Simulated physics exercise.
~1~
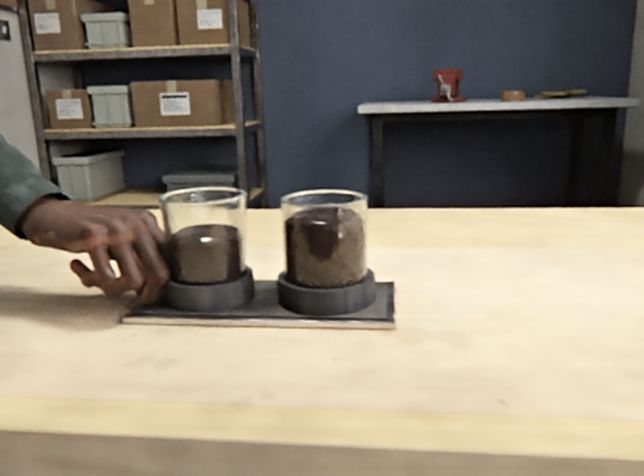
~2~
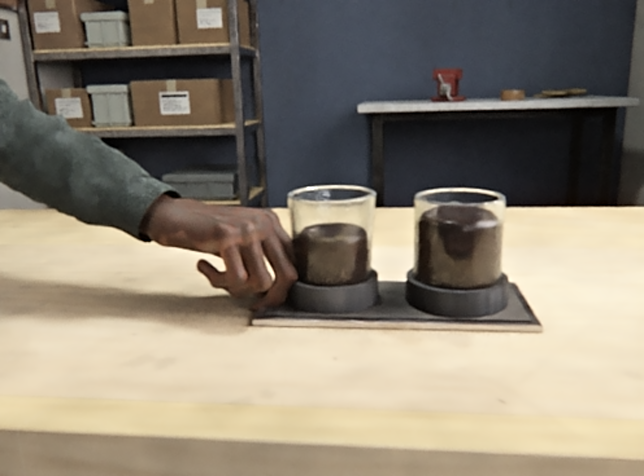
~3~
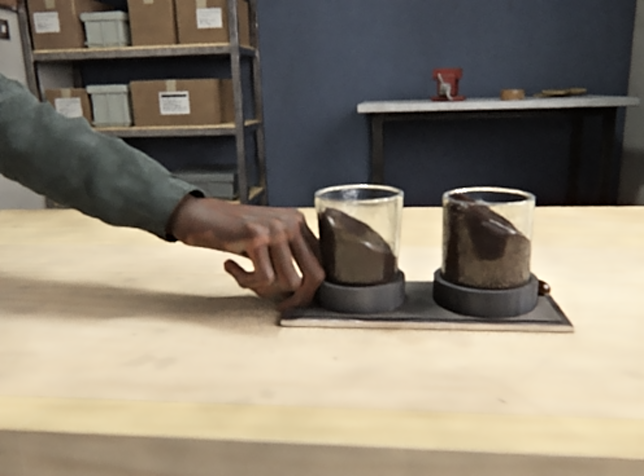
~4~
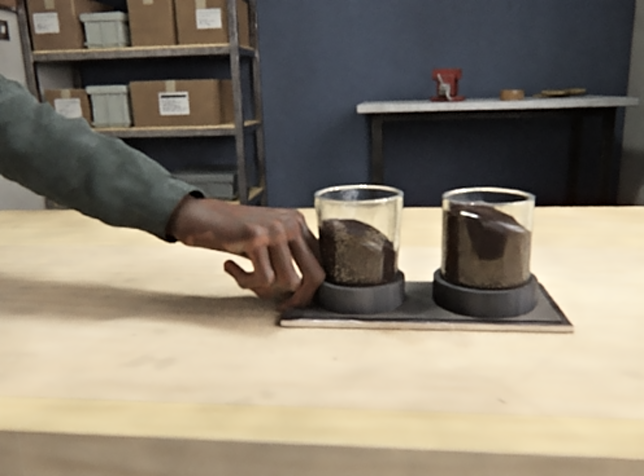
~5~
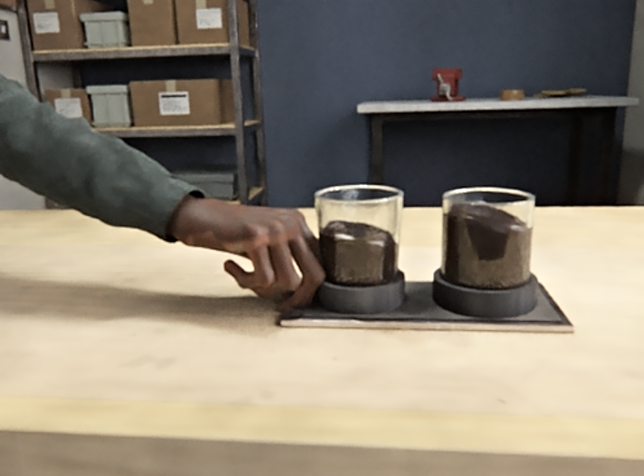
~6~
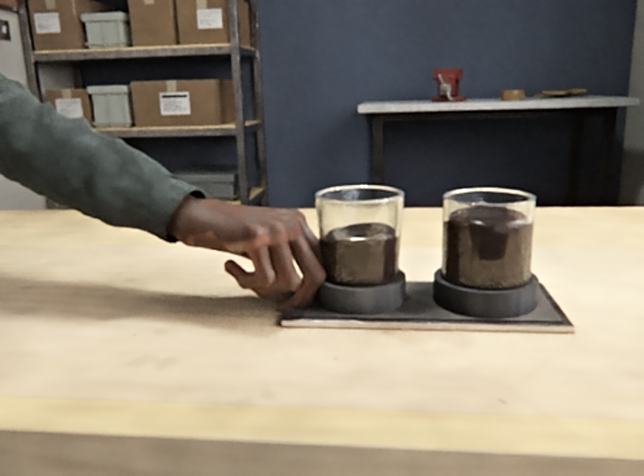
Workshop table with a hand sliding a tray of two glass containers rightward and stopping, dark contents sloshing steeply, then settling nearly level.
